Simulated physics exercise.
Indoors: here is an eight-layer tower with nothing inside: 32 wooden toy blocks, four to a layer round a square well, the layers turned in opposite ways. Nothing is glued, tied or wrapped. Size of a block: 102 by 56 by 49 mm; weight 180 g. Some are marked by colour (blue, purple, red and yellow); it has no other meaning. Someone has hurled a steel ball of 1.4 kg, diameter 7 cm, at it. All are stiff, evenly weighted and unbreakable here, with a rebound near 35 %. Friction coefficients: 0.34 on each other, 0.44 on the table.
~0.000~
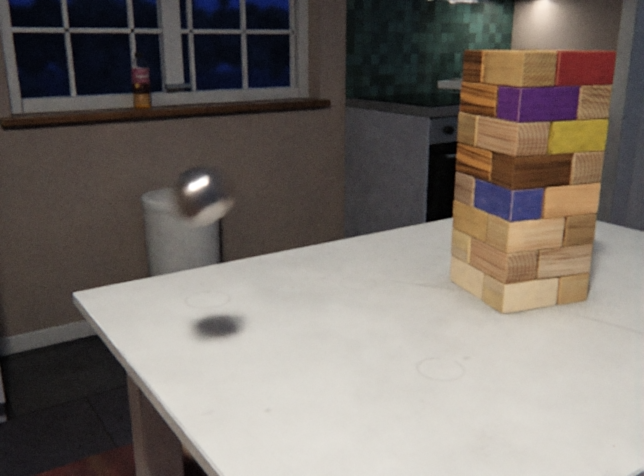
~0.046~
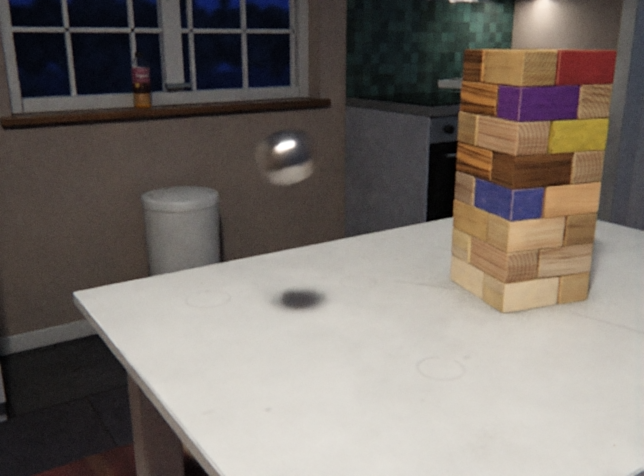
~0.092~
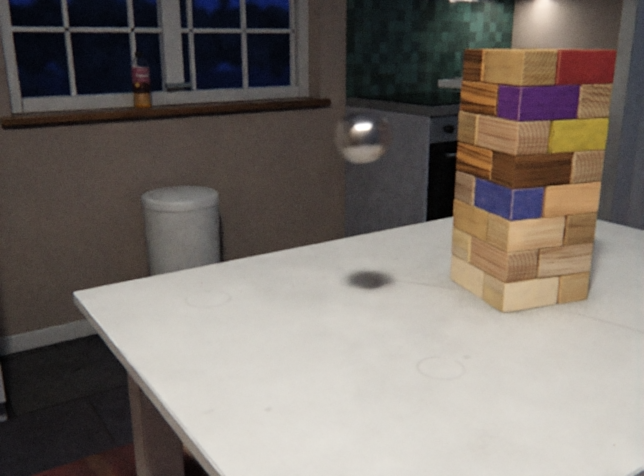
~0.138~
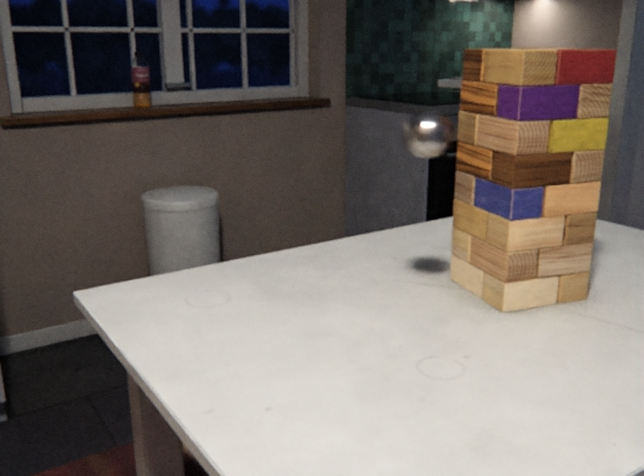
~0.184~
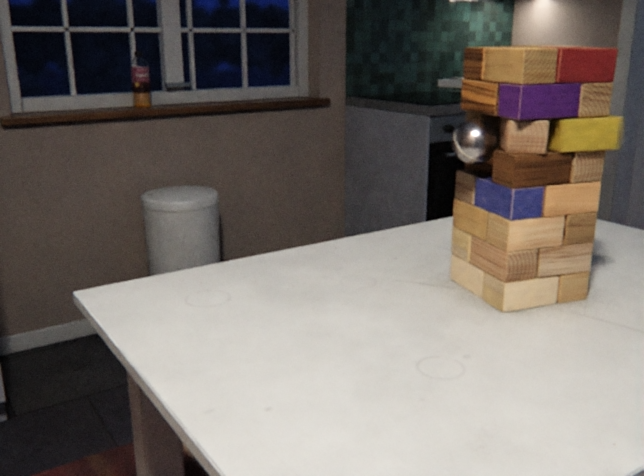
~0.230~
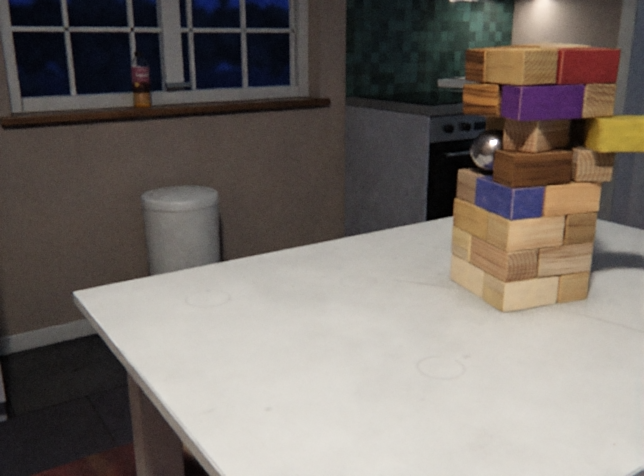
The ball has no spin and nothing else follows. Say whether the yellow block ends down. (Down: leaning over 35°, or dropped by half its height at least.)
It drops.
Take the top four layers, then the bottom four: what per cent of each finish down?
From the top 80, from the bottom 10 per cent.
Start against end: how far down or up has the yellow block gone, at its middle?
It ends some 24 cm lower.
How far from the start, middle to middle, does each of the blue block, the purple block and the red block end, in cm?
Moved: Blue 0, purple 2, red 54.
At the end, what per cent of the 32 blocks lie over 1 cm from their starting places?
Shifted: 55 per cent.
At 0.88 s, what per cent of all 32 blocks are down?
At that moment 45 per cent.
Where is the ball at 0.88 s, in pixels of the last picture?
Near (498, 233).
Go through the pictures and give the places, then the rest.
In the first frame (we follow the side turned to the camera), ball (200, 196) 45 cm from contact, 2.8 m/s; yellow block (580, 136); blue block (492, 200); red block (587, 68); no piece has moved.
In the second frame, ball (287, 157) 33 cm from contact, 2.7 m/s; yellow block (581, 136).
In the third frame, ball (363, 138) 21 cm from contact, 2.6 m/s; yellow block (581, 135).
In the fourth frame, ball (428, 135) 8 cm from contact, 2.7 m/s; yellow block (581, 135).
In the fifth frame, ball (475, 142) after contact, 1.1 m/s; yellow block (592, 135) displaced 18 mm; 6 stirred so far.
In the sixth frame, ball (494, 151) after contact, 0.9 m/s; yellow block (634, 136) displaced 8 cm; red block (591, 67) displaced 5 mm; purple block (552, 103) displaced 5 mm; 16 stirred so far.
Around 0.48 s, ball still moving; 13 of the 32 blocks down; yellow block tipped 36°, 22 cm lower; red block tipped 38°.
Around 0.88 s, ball still moving; 14 of the 32 blocks down; yellow block on its side; red block on its side.
Finally (1.7 s), ball rolling away; 14 of the 32 blocks down; yellow block on its side; purple block displaced 11 mm; red block 34 cm lower. Seen by the last camera, middles, purple block near (545, 101).
